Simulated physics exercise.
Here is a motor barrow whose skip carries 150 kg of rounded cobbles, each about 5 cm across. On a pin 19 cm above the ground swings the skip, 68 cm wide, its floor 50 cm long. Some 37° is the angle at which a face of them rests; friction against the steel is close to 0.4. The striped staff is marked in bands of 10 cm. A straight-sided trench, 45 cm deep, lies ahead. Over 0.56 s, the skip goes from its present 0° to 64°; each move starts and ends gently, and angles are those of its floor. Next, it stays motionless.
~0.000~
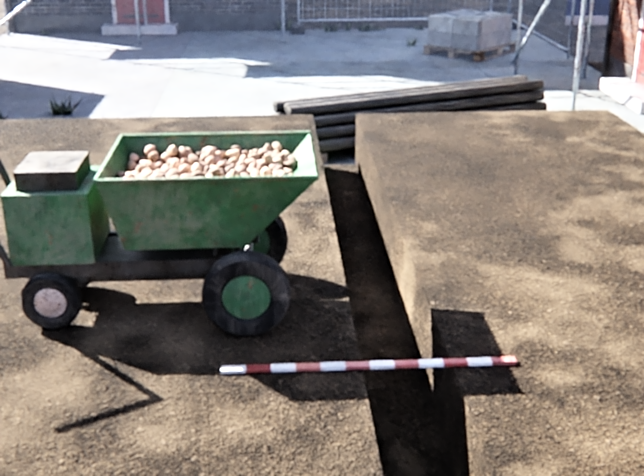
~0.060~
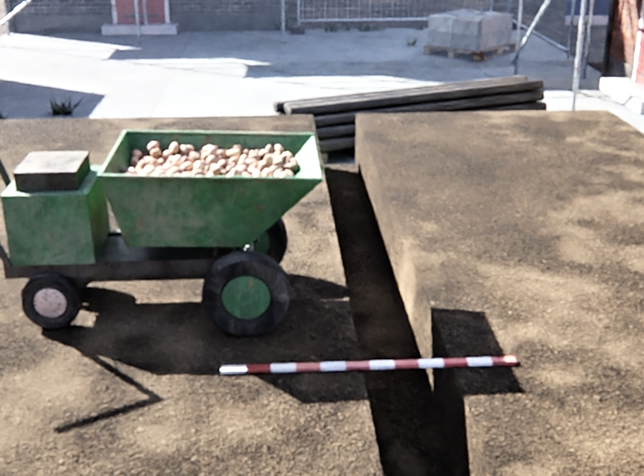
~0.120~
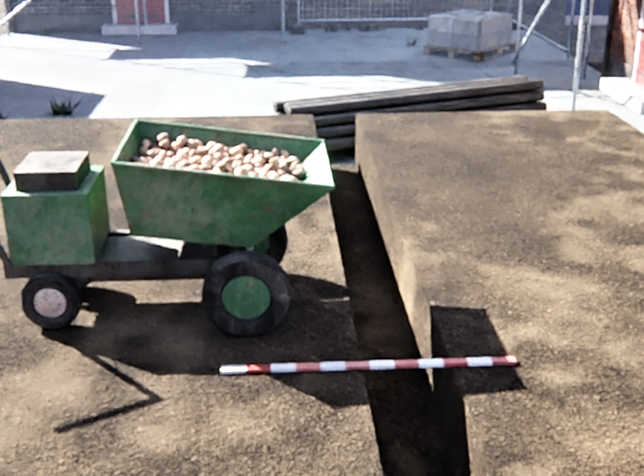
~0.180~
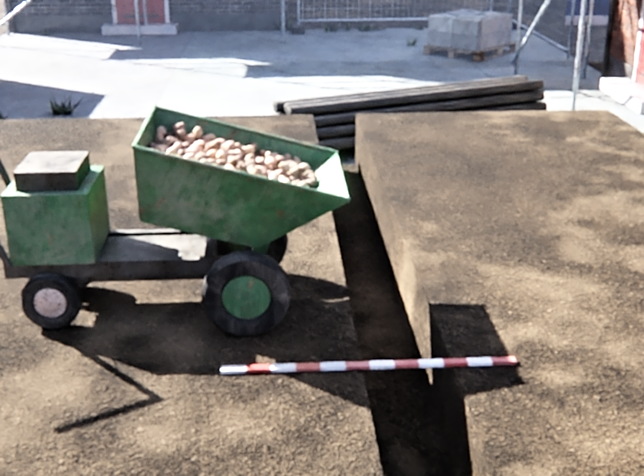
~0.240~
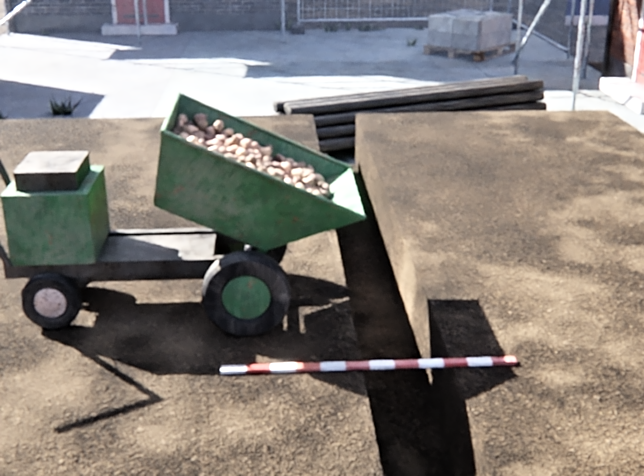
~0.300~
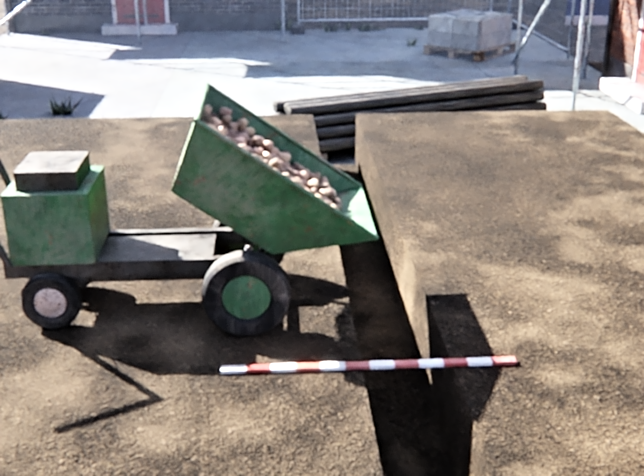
A green motor barrow with dark wheels stands at the left on brown, gritty ground, seen from slightly above and side-on in bright sunlight. Its skip holds pale, rounded cobbles, with a dark trench and raised ground to the right, a red-and-white pole in front and stacked dark beams behind. The skip tilts steadily rightward, its left end rising, while the barrow and camera stay still.
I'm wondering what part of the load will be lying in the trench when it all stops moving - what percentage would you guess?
I would guess about 61 per cent.
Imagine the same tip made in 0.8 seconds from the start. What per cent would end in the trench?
It'd be some 70 per cent.
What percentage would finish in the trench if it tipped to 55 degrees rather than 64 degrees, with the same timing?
Some 45 in a hundred, I'd say.
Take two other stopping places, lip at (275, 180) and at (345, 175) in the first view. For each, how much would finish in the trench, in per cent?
About 95 per cent first, then about 40 per cent.
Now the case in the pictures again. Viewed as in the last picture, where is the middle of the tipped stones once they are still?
Their middle ends up near (414, 357).
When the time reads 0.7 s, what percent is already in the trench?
At that moment: Approx. 10 %.
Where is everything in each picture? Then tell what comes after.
The first picture shows lip at (318, 177), floor tilted 0°, highest stones at (236, 155).
The second picture shows lip at (322, 180), floor tilted 2°, highest stones at (193, 156); the stones move at 0.4 m/s on average.
The third picture shows lip at (334, 187), floor tilted 8°, highest stones at (179, 148); the stones move at 0.8 m/s on average.
The fourth picture shows lip at (350, 200), floor tilted 16°, highest stones at (184, 137); the stones move at 1.2 m/s on average.
In the fifth picture, the skip is at 25°, its lip at (365, 218); the top of the load is at (192, 128); the stones move at 1.3 m/s on average.
In the sixth picture, the skip is at 35°, its lip at (377, 239); the top of the load is at (208, 120); the stones move at 1.4 m/s on average.
After 0.4 s the floor is at 54°; 100 % in the skip; the foremost stones are at (361, 239).
After 0.7 s the floor is at 64°; 87 % in the skip, 11 % in the trench, 1 % past the trench; the foremost stones are at (433, 282).
After 1.0 s the floor is at 64°; 31 % in the skip, 33 % in the trench, 37 % past the trench; the foremost stones are at (579, 294).
After 3.0 s the floor is at 64°; 0 % in the skip, 61 % in the trench, 39 % past the trench; the foremost stones are past the picture's edge.
